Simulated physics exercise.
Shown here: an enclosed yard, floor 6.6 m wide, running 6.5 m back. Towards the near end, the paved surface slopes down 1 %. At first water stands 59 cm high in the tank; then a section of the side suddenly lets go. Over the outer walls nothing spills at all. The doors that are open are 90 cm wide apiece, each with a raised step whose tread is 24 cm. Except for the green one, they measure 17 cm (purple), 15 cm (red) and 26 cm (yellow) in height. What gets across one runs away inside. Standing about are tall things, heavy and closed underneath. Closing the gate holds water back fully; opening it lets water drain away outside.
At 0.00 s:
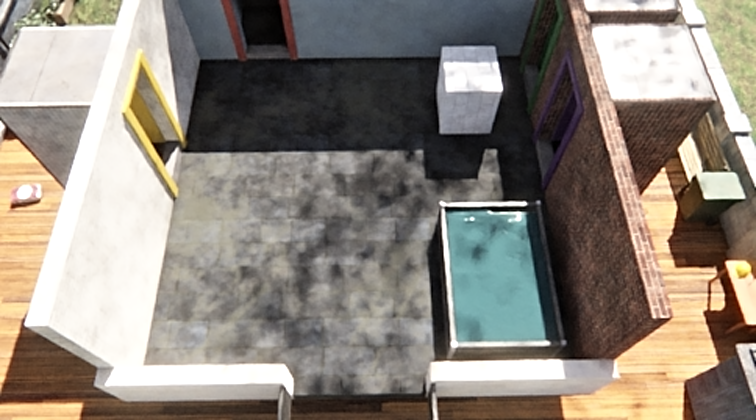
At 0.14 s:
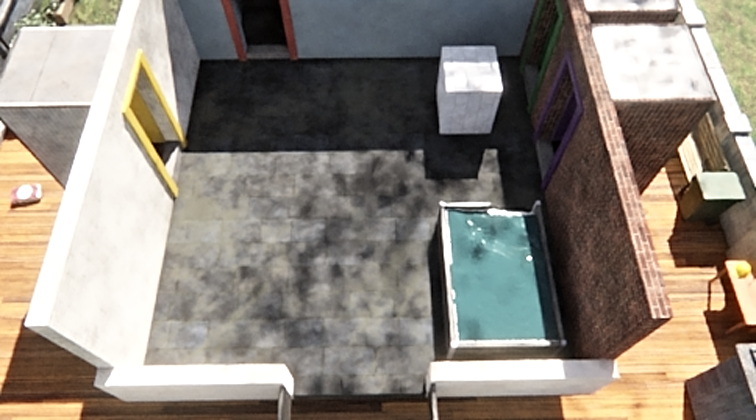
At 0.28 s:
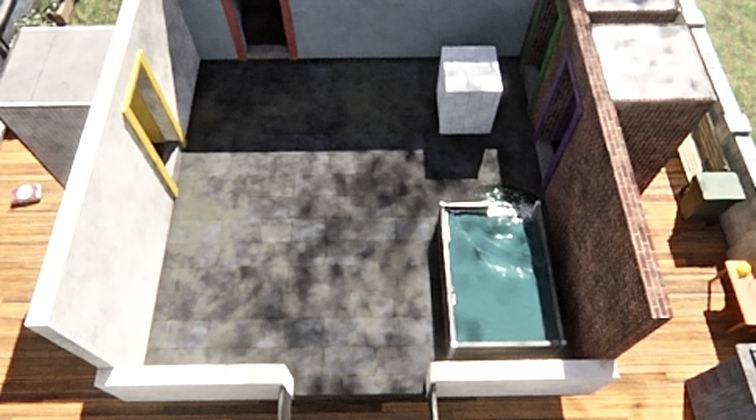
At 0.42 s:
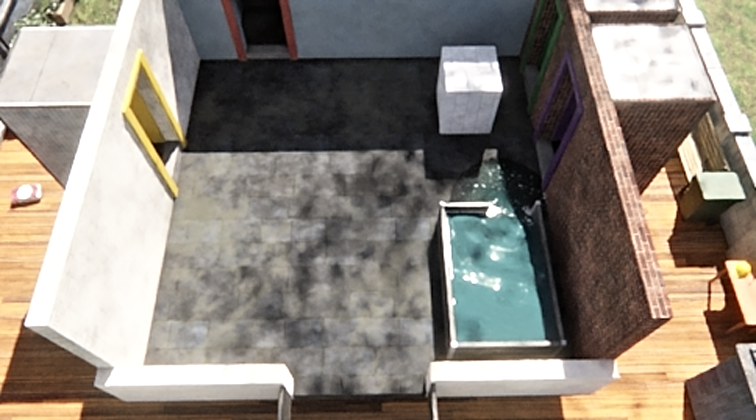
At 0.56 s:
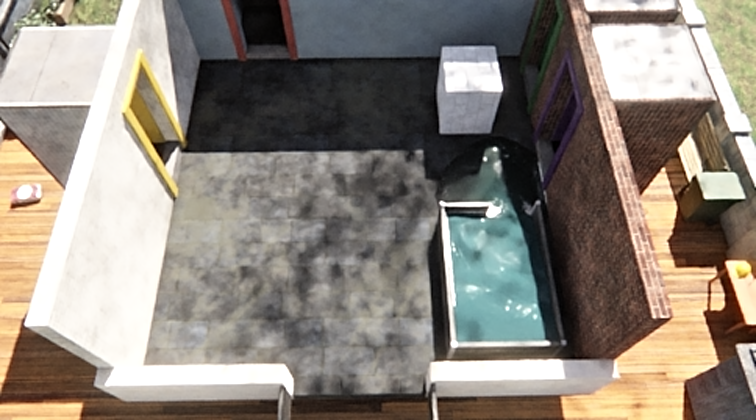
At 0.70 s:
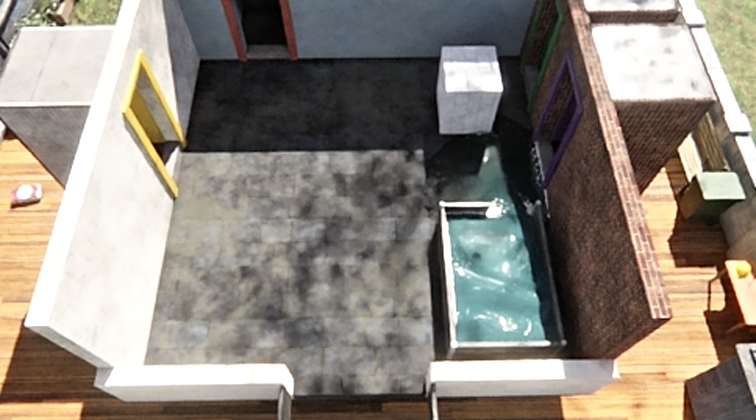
A tank of teal water stands at the lower right of a walled yard with a dark, patchy paved floor, seen from high above by a camera that stays still. A yellow-framed opening is on the left wall, a red one at the back, green and purple ones along the brick right wall, near a pale block. Water bursts from the tank's far side and spreads backward across the shaded floor toward the block, while the tank's surface ripples.
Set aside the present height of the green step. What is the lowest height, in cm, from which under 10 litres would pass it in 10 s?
17 cm.
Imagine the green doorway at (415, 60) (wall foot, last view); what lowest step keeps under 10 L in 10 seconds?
5.0 cm.
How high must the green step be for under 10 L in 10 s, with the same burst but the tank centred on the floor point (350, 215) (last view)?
Minimum: Approx. 13.0 cm.
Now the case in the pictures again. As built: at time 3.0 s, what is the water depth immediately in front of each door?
Purple door 15 cm, red door 0 cm, yellow door 0 cm, green door 18 cm.
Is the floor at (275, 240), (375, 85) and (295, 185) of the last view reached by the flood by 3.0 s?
In order: Untouched, soaked, untouched.
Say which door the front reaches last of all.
Coming last is the yellow one.
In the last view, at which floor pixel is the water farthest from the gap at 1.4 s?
Lab note: Front tip approx. (514, 56).
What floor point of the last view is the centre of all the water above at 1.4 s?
(496, 248) or so.
After 1.4 s water covers 15 % of the floor, deepest (30 cm) near (512, 217); 8 cm at the green door, 0 litres in over its 25 cm step.
After 3.0 s water covers 35 % of the floor, deepest (32 cm) near (507, 62); 18 cm at the green door, 0 litres in over its 25 cm step.
After 10.0 s water covers 90 % of the floor, deepest (12 cm) near (141, 381); 7 cm at the green door, 1 litre in over its 25 cm step.
At the green door as built, the water arrived by 1.0 s and peaked near 21 cm at 3.6 s.
Run again over the same 10 s with other heights there, 16 litres in over 15.5 cm, 4 litres over 21 cm. The limit of 10 litres is kept from about 17 cm up.
